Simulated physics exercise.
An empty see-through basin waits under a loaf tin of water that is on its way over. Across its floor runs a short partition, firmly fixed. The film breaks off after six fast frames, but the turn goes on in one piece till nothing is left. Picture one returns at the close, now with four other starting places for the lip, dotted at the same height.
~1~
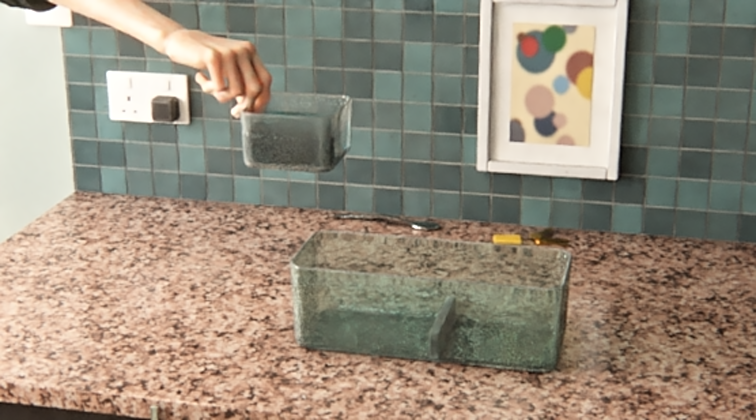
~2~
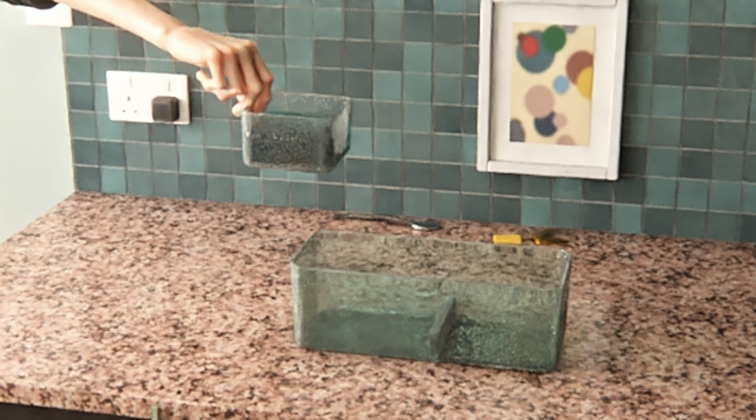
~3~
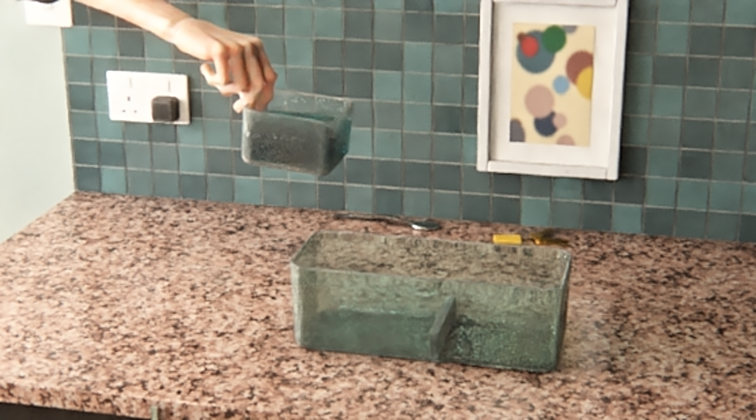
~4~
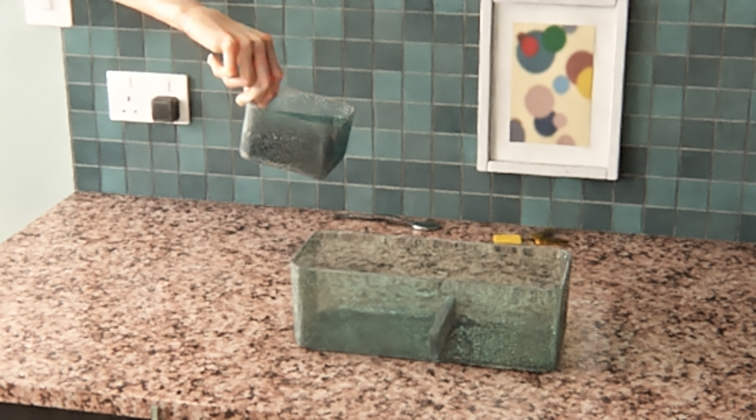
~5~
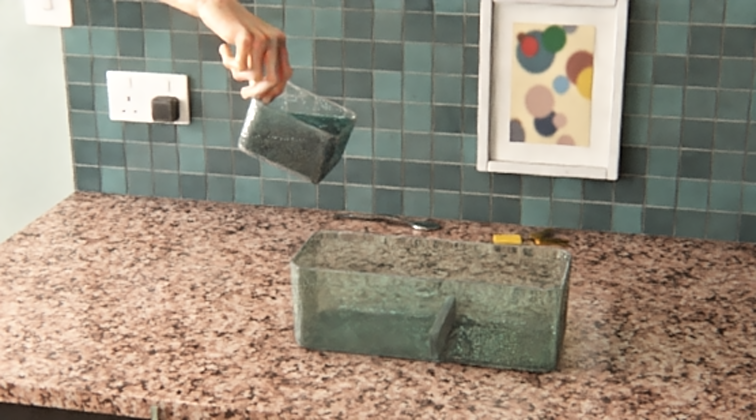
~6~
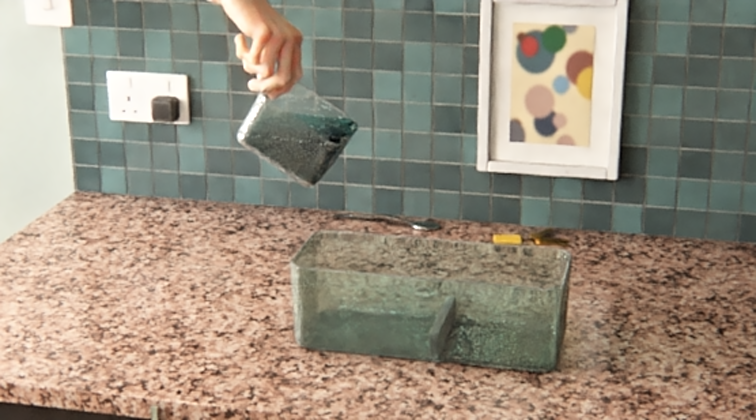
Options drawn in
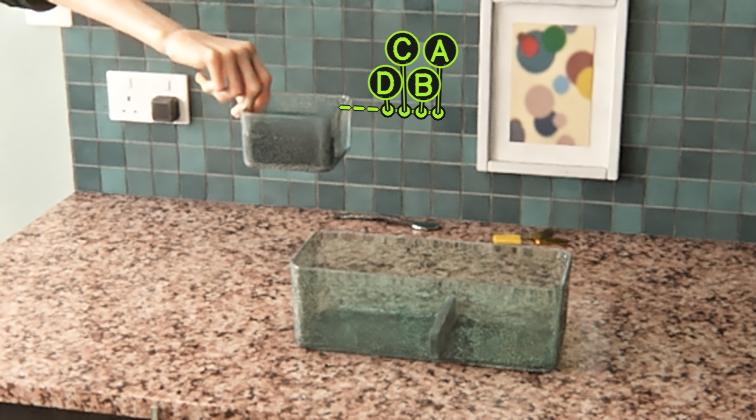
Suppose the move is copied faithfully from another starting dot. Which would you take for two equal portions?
I would pick spot D.
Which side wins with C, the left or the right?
More ends on the right.
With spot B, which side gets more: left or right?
The right side.
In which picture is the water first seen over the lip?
Picture 6.
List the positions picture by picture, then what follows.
Upright, lip at (340, 107); basin from (296, 343) to (558, 370); top of the wall at (443, 314); nothing has left yet.
Upright, lip at (341, 108); nothing has left yet.
Tipped about 6°, lip at (343, 111); nothing has left yet.
Tipped about 12°, lip at (345, 117); nothing has left yet.
Tipped about 21°, lip at (347, 125); nothing has left yet.
Tipped about 32°, lip at (348, 134); water is over the lip, down to (348, 134).
On the marked copy, A at (438, 113); B at (421, 112); C at (404, 111); D at (387, 110).
If A is chosen, about 10 % ends left of the wall and 89 % right of it.
If B is chosen, about 18 % ends left of the wall and 81 % right of it.
If C is chosen, about 34 % ends left of the wall and 65 % right of it.
If D is chosen, about 47 % ends left of the wall and 52 % right of it.
